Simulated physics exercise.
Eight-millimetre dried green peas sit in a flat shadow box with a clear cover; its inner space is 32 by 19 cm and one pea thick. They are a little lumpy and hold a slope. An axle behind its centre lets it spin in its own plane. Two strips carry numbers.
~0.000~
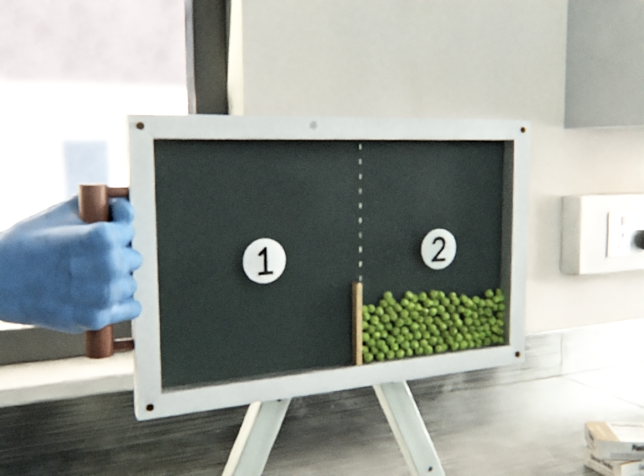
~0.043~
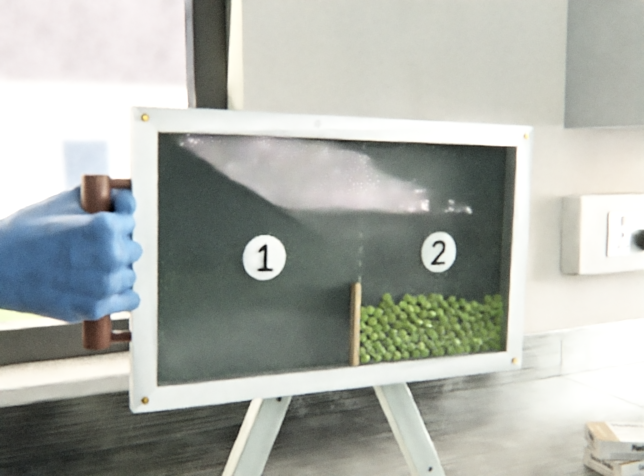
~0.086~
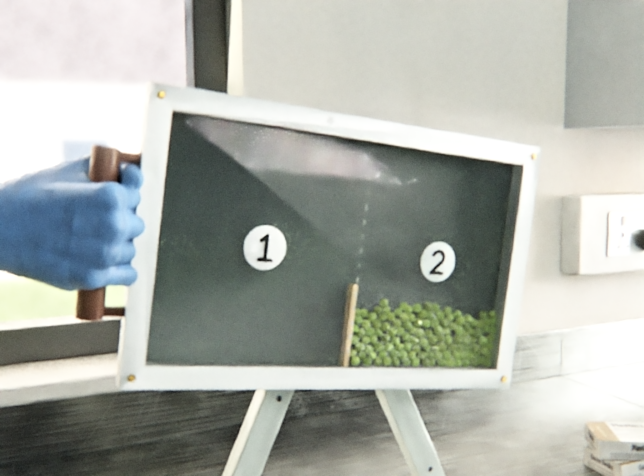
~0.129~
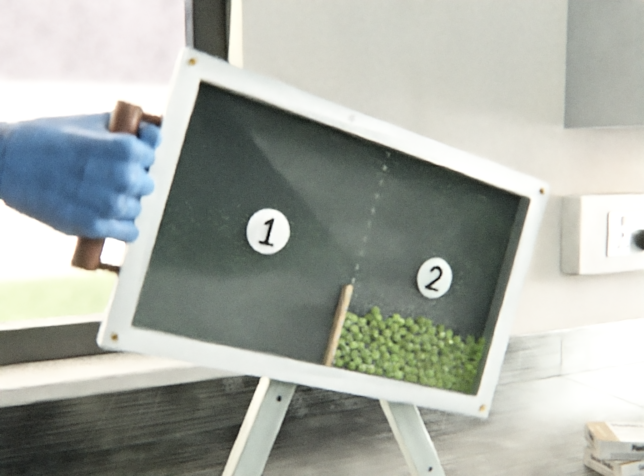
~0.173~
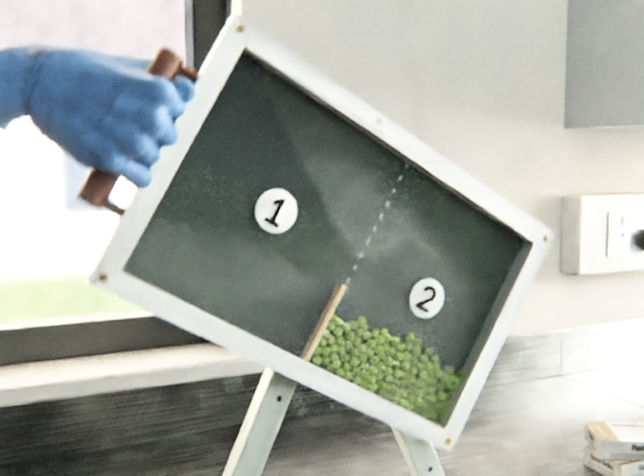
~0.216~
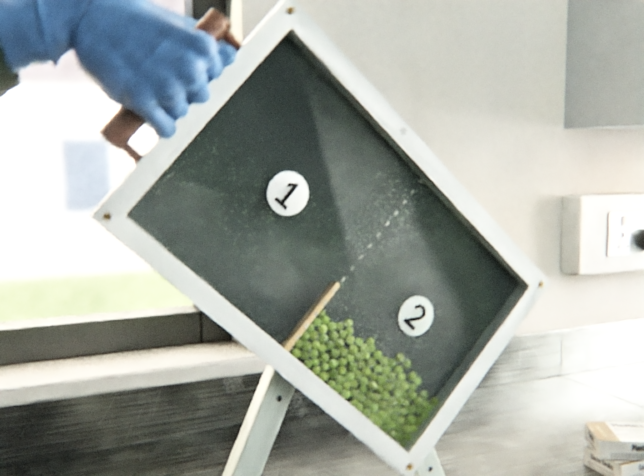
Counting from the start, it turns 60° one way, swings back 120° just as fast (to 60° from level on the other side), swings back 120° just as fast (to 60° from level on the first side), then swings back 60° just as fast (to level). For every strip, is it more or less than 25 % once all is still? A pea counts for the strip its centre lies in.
No. 1: Less, no. 2: More than 25 %.
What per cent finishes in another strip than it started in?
About 5 per cent.
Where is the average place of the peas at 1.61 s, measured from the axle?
About 5 cm right and 10 cm below.
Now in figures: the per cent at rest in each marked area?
Strip 1: 5; strip 2: 95.
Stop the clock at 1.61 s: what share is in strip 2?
Roughly 95 per cent.
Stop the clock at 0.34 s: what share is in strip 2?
Roughly 100 per cent.
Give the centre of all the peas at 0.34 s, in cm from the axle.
About 1 cm left and 11 cm below.
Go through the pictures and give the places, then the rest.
The first picture shows level; about 120 peas; peas centred (435, 324); top one (388, 296); no. 1 (264, 261), no. 2 (439, 249).
The second picture shows turned 2° clockwise; peas centred (433, 327); top one (387, 298).
The third picture shows turned 8° clockwise; peas centred (426, 337); top one (384, 303); wall ends (353, 286).
The fourth picture shows turned 18° clockwise; peas centred (412, 352); top one (375, 311).
The fifth picture shows turned 30° clockwise; peas centred (391, 368); top one (334, 318).
The sixth picture shows turned 43° clockwise; peas centred (368, 379); top one (322, 314); no. 1 (288, 194), no. 2 (416, 316).
After 0.34 s, it stands 60° clockwise; the peas' middle is 1 cm left of and 11 cm below the centre; no. 2, 100 %.
After 1.61 s, it stands 30° clockwise; the peas' middle is 5 cm right of and 10 cm below the centre; no. 1, 5 %, no. 2, 95 %.
After 1.78 s, it stands level; the peas' middle is 9 cm right of and 7 cm below the centre; no. 1, 5 %, no. 2, 95 %.
At rest by 2.2 s, it stands level; no. 1, 5 %, no. 2, 95 %.
